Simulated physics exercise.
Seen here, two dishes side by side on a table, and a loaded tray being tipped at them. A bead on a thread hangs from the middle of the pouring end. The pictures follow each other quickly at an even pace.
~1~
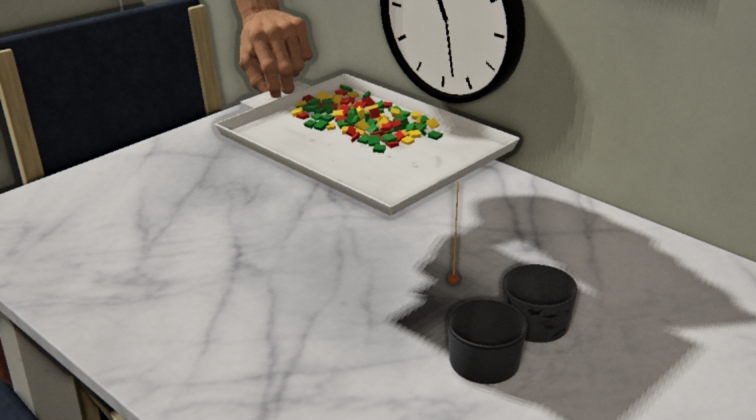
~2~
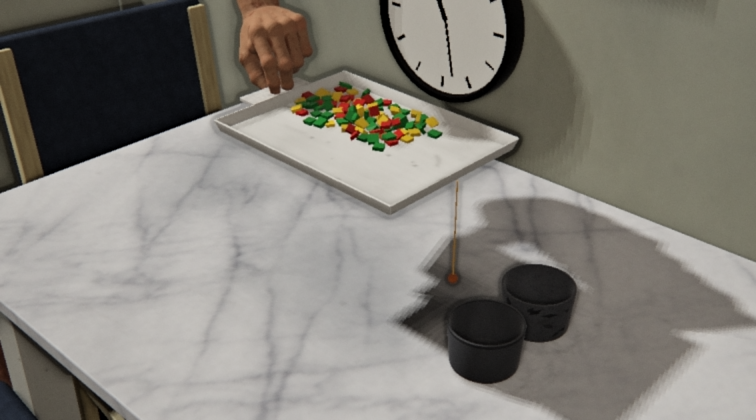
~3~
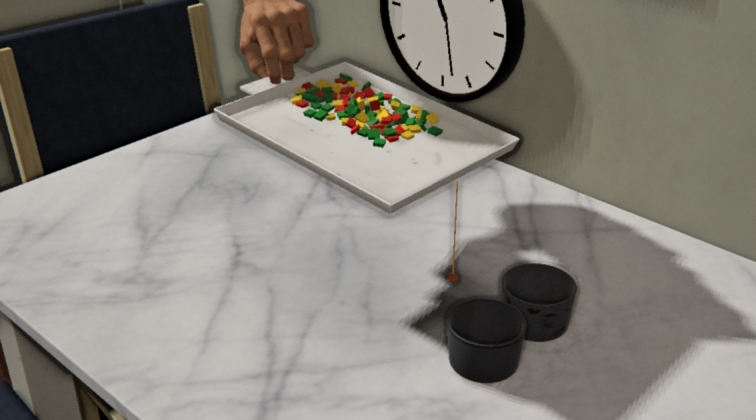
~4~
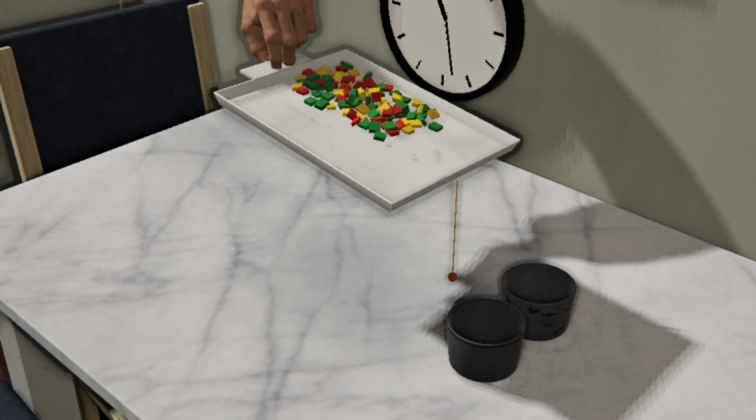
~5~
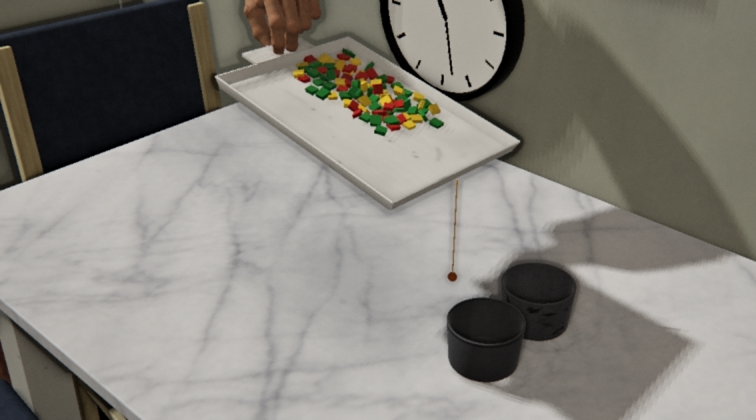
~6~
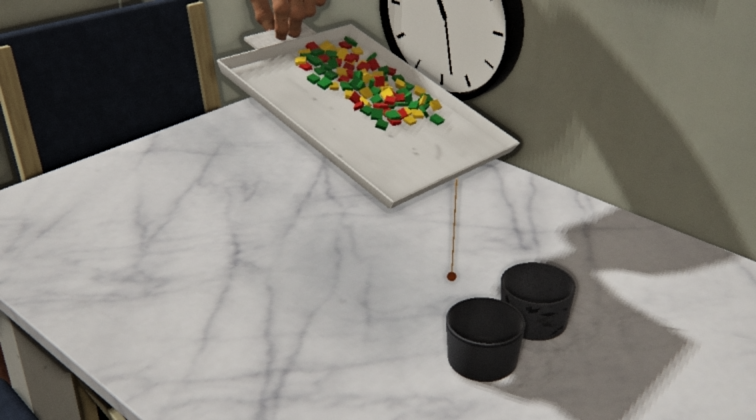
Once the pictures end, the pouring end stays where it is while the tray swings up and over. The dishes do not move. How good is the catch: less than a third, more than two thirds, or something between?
Caught overall: Between a third and two thirds.
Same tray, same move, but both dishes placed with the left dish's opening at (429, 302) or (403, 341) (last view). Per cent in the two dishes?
About 30 and 10 per cent.
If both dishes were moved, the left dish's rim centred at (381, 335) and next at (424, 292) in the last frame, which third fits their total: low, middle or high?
In turn: Below one third; under a third.
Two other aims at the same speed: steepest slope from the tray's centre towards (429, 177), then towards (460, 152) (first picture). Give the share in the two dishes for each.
In turn 60 and 20 in a hundred.
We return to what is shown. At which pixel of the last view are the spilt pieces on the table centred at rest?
At about (489, 309).
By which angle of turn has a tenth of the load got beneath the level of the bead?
At about 65°.
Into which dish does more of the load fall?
The winner is right.
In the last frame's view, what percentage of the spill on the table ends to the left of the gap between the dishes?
Near 70 %.
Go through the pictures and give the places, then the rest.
Corners of the pouring end (391, 203) and (513, 138), level; middle of the load (361, 114), mosaic tiles; left dish (517, 356); right dish (568, 316); bead on its thread (454, 279), in the first frame.
Corners of the pouring end (390, 203) and (513, 138), level; middle of the load (361, 112), in the second frame.
Corners of the pouring end (391, 201) and (513, 138), tipped barely, lowest at the right corner; middle of the load (361, 106), in the third frame.
Corners of the pouring end (391, 200) and (514, 139), tipped a little, lowest at the right corner; middle of the load (362, 96), in the fourth frame.
Corners of the pouring end (392, 199) and (514, 140), tipped a little, lowest at the right corner; middle of the load (364, 87), in the fifth frame.
Corners of the pouring end (393, 198) and (514, 142), tipped clearly, lowest at the right corner; middle of the load (366, 79); left dish (515, 354); right dish (566, 314), in the sixth frame.
Just after the last frame, tray tipped steeply; roughly two thirds on the tray; just a few in the right dish; roughly a quarter in the air.
A moment on, tray tipped past a quarter turn; roughly a quarter on the tray; about a tenth in the left dish; roughly a third in the right dish; roughly a third outside both; just a few in the air.
Further on, tray tipped past a quarter turn; about a tenth in the left dish; roughly half in the right dish; roughly half outside both.
When it is over, tray tipped past a quarter turn; about a tenth in the left dish; roughly half in the right dish; roughly half outside both.
